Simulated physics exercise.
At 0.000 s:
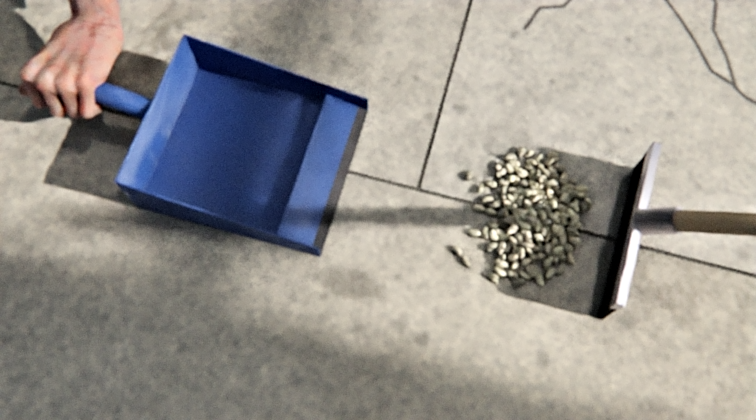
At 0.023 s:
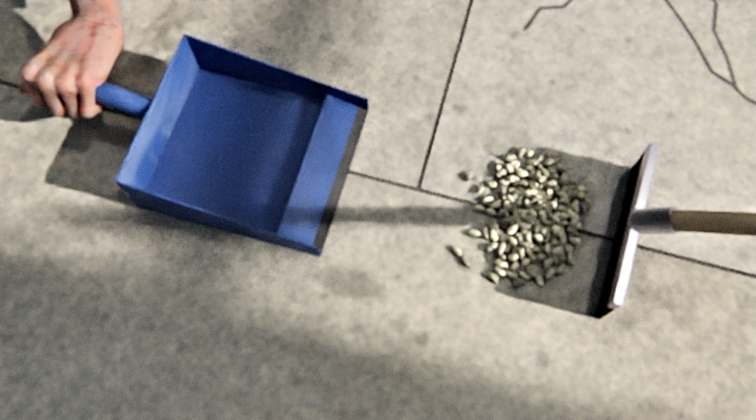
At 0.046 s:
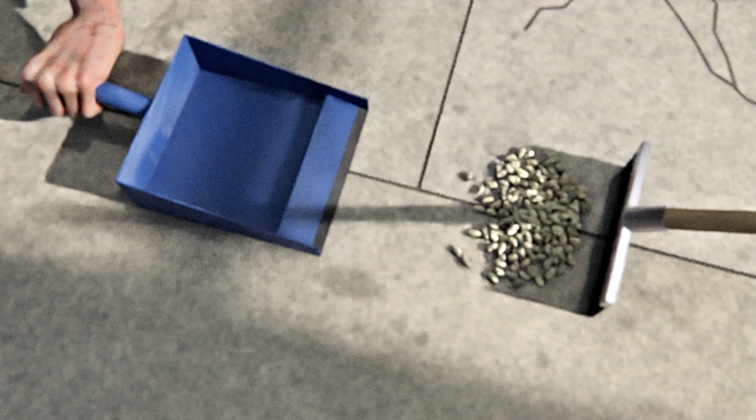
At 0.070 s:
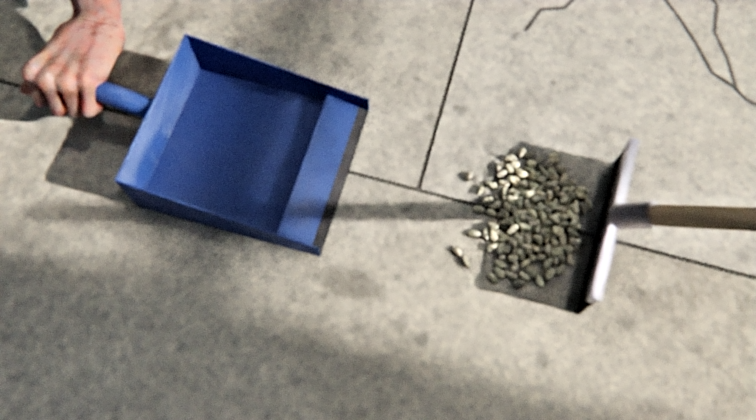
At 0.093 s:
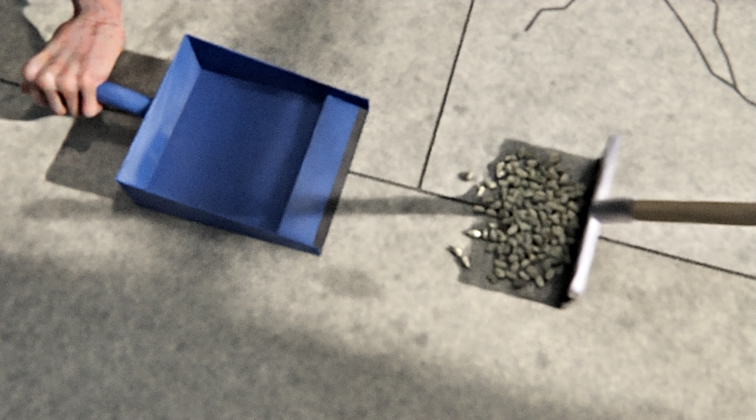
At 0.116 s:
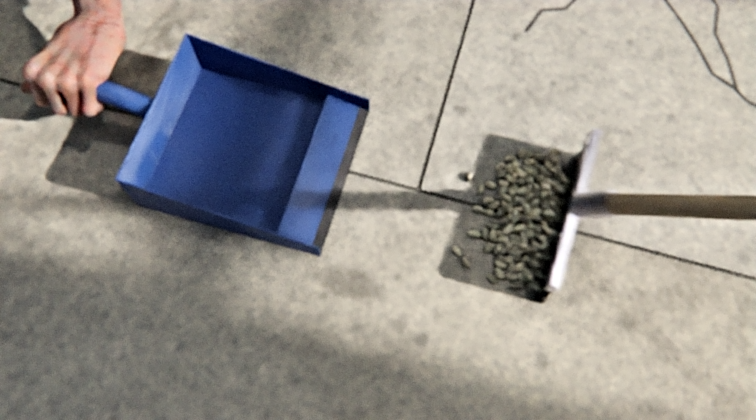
We see a hand holding a blue dustpan still on a grey floor while a long-handled squeegee at the right slides left, meets a loose pile of pale beans and begins pushing them together toward the pan.
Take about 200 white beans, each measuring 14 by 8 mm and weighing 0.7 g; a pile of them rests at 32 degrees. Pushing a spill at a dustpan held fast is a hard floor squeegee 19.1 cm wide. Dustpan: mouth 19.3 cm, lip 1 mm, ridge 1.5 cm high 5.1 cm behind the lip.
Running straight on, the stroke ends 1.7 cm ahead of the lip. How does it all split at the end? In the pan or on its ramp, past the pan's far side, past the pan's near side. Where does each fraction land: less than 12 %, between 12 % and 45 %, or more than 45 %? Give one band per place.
One by one: In the pan or on its ramp: The principal share. Past the pan's far side: A respectable share. Past the pan's near side: A meagre share.
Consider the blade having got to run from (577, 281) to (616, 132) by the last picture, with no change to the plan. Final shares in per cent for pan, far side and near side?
You'd see pan at 25, far at 35 and near at 5.
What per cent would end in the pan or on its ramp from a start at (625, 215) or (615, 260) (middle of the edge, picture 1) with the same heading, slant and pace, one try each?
Close to 45 in a hundred, then close to 55 in a hundred.
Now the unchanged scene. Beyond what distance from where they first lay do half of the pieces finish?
Near 26 cm.
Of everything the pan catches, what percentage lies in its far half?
Estimate: Close to 60 %.
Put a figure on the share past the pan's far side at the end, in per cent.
Roughly 20 in a hundred come to rest there.
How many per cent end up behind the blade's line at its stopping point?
Estimate: About 5 %.
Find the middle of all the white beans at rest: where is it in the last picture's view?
(335, 155) or so.
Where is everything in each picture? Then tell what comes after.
Blade from (617, 304) to (653, 151), moved 0.0 cm, 0 of the pieces shifted so far; middle of the pieces at (537, 214); pan at (240, 153), in the first picture.
Blade from (614, 304) to (650, 151), moved 0.3 cm, 0 of the pieces shifted so far; middle of the pieces at (537, 214), in the second picture.
Blade from (606, 302) to (643, 149), moved 1.1 cm, 0 of the pieces shifted so far; middle of the pieces at (537, 214), in the third picture.
Blade from (592, 298) to (631, 146), moved 2.5 cm, 0 of the pieces shifted so far; middle of the pieces at (537, 215), in the fourth picture.
Blade from (574, 293) to (614, 142), moved 4.3 cm, 8 of the pieces shifted so far; middle of the pieces at (537, 215), in the fifth picture.
Blade from (552, 286) to (594, 137), moved 6.6 cm, 156 of the pieces shifted so far; middle of the pieces at (530, 211); pan at (241, 152). Its pace works out near 1.00 m/s, in the sixth picture.
Then, at 0.24 s, middle of the blade 13 cm from the lip; 0 % over the lip, far side 10 %, near side 0 %.
After 0.32 s, middle of the blade 5 cm from the lip; 0 % over the lip, far side 15 %, near side 5 %.
After 0.54 s, middle of the blade 2 cm from the lip; 50 % over the lip, far side 20 %, near side 5 %.
By 2.5 s all is still; pan 50 %, far side 20 %, near side 5 %, in front of the lip or behind the blade 25 %.
